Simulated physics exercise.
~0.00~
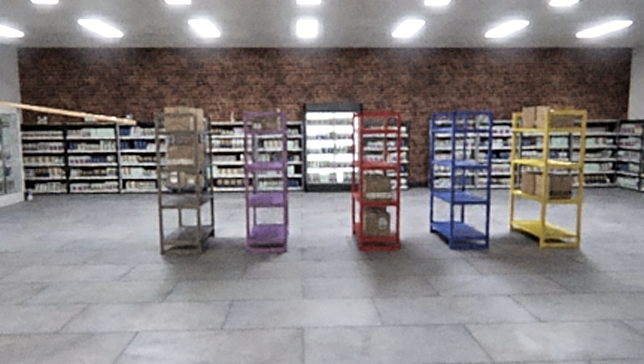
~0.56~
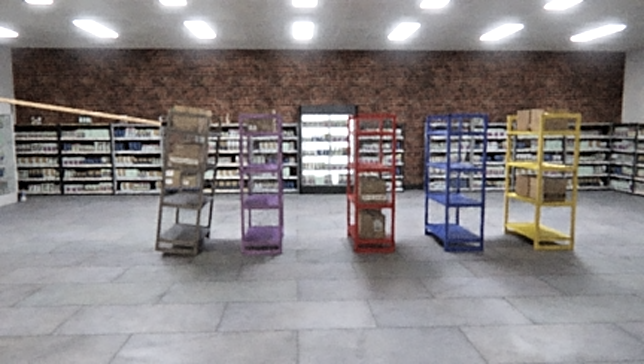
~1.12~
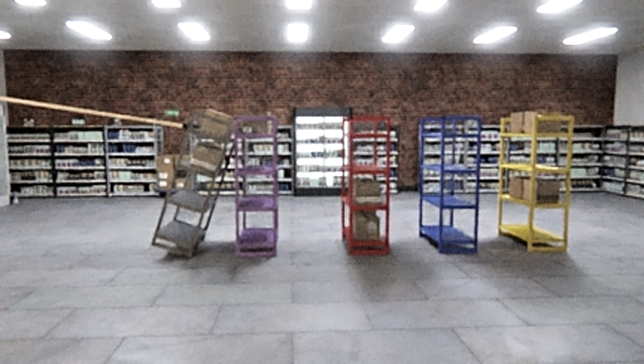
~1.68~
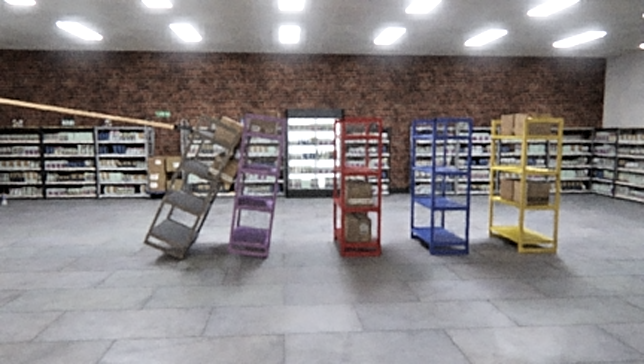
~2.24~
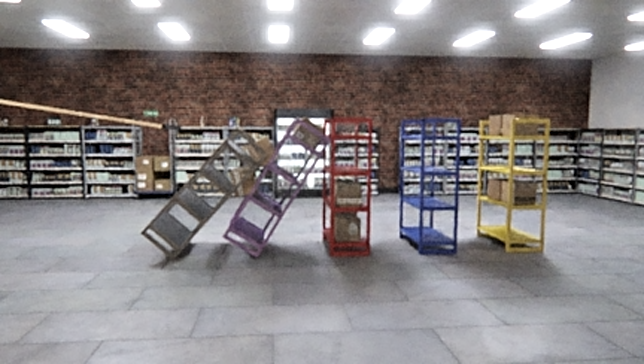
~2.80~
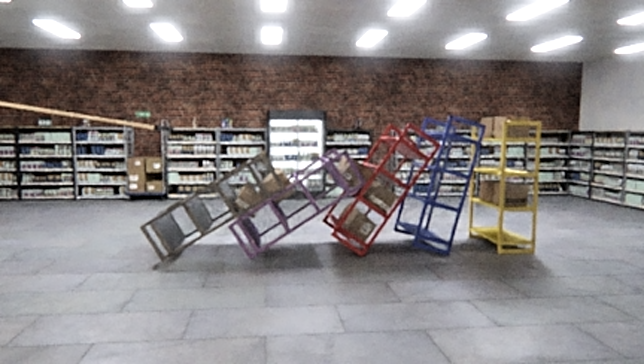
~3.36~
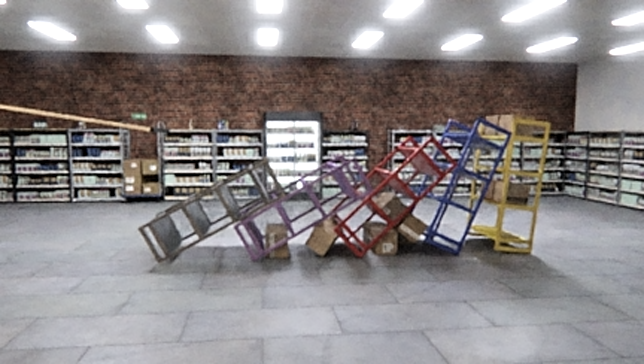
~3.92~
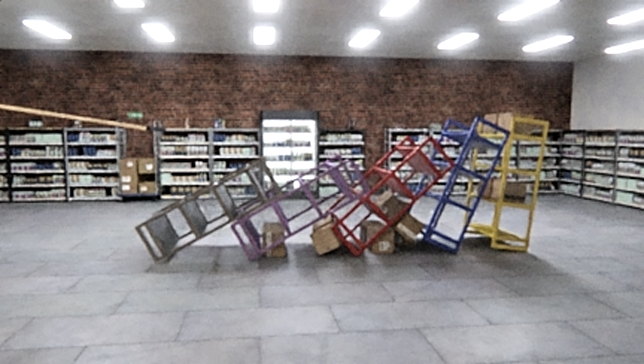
Five colored shelving units toppling like dominoes after a pole pushes the first, boxes spilling, with only the yellow one left standing.
